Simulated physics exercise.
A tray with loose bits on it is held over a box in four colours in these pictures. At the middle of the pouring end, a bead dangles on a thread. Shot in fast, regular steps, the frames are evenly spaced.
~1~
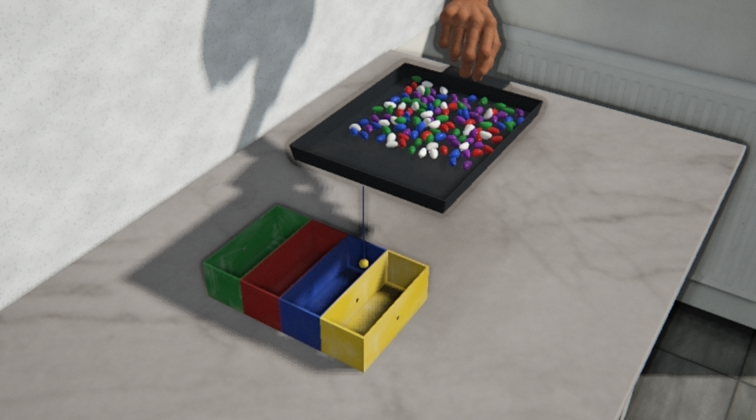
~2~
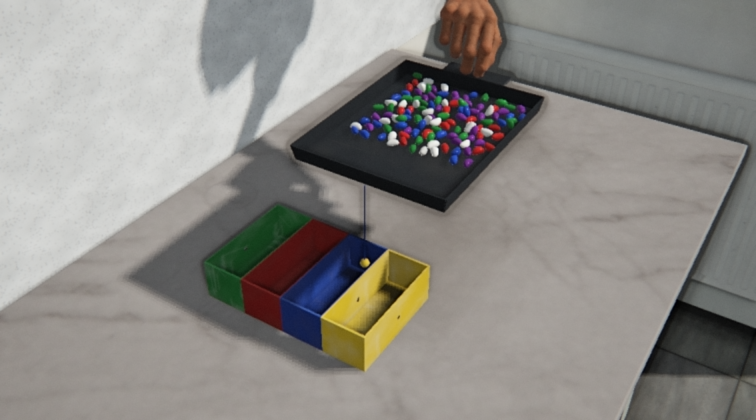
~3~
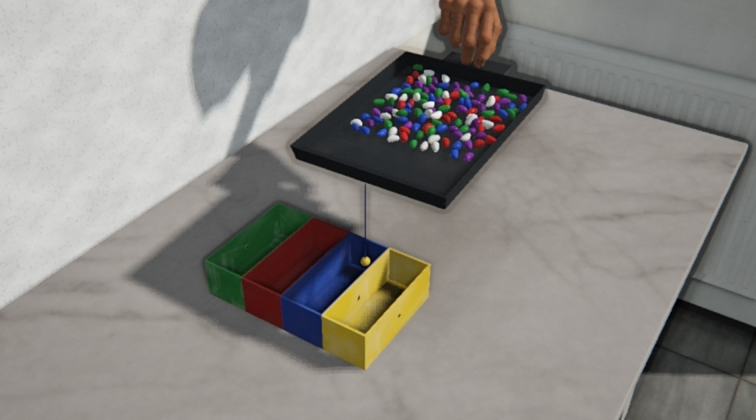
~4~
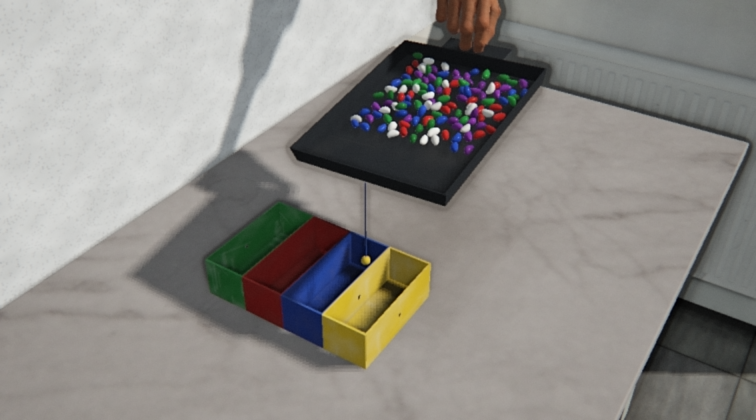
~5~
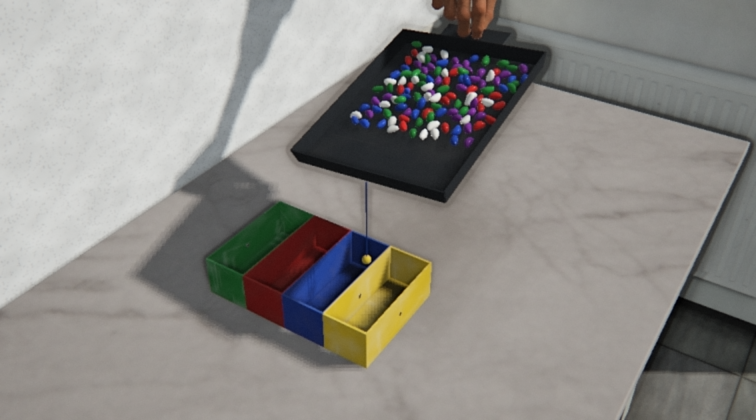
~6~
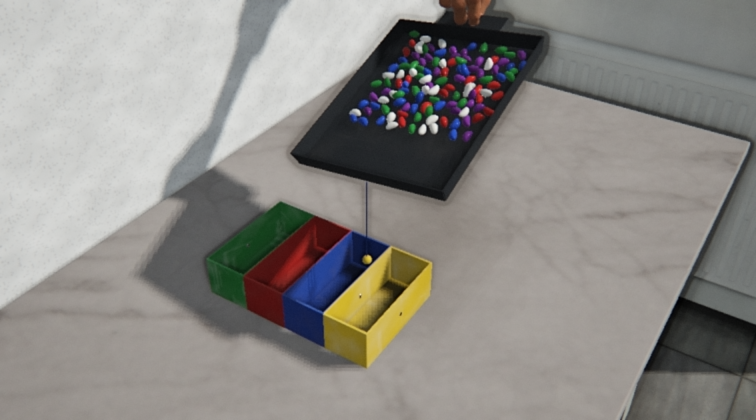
On a marble-patterned table beside a pale wall, a hand holds a black tray of colourful jelly beans level above a box with green, red, blue and yellow cells, a bead hanging on a thread. The hand then raises the tray's far end, slanting it gradually more toward its lower left corner.
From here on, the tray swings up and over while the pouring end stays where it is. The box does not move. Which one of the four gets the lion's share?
Lion's share: Red.
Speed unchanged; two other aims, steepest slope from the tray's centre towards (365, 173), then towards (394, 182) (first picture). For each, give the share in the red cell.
Near 30 % and 0 %.
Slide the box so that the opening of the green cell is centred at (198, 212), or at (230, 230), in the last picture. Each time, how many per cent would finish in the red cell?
About 0 and 20 per cent.
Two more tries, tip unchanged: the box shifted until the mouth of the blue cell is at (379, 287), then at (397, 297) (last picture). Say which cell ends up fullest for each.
One: Green. Two: The cell in green.
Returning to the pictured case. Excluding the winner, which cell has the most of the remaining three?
That would be the cell in blue.
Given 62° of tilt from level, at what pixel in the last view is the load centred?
About (338, 144).
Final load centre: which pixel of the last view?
Somewhere around (299, 288) in the last picture.
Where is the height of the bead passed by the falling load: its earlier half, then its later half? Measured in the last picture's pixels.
Points: About (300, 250), then about (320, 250).
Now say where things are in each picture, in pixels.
In the first frame, corners of the pouring end at (294, 145) and (444, 198), level; middle of the load at (442, 119), jelly beans; bead on its thread at (364, 264); green cell at (224, 285); red cell at (261, 303); blue cell at (301, 322); yellow cell at (343, 342).
In the second frame, corners of the pouring end at (295, 144) and (445, 197), level; middle of the load at (443, 116).
In the third frame, corners of the pouring end at (295, 145) and (445, 194), tipped barely, lowest at the left corner; middle of the load at (444, 109).
In the fourth frame, corners of the pouring end at (294, 147) and (444, 192), tipped a little, lowest at the left corner; middle of the load at (443, 99).
In the fifth frame, corners of the pouring end at (295, 149) and (443, 189), tipped a little, lowest at the left corner; middle of the load at (443, 90).
In the sixth frame, corners of the pouring end at (295, 152) and (442, 188), tipped clearly, lowest at the left corner; middle of the load at (441, 82); green cell at (227, 281); red cell at (264, 299); blue cell at (304, 317); yellow cell at (346, 338).
Soon after the last picture, tray tipped steeply; nearly all on the tray; a small part falling or outside the box.
A little later, tray tipped right over; about two thirds on the tray; about a quarter in the red cell; a small part in the blue cell; a small part in the green cell; a stray few falling or outside the box.
Later still, tray tipped past a quarter turn; about two thirds in the red cell; about a quarter in the blue cell; a small part in the green cell; a stray few in the yellow cell.
At rest, tray tipped past a quarter turn; about two thirds in the red cell; about a quarter in the blue cell; a small part in the green cell; a stray few in the yellow cell.
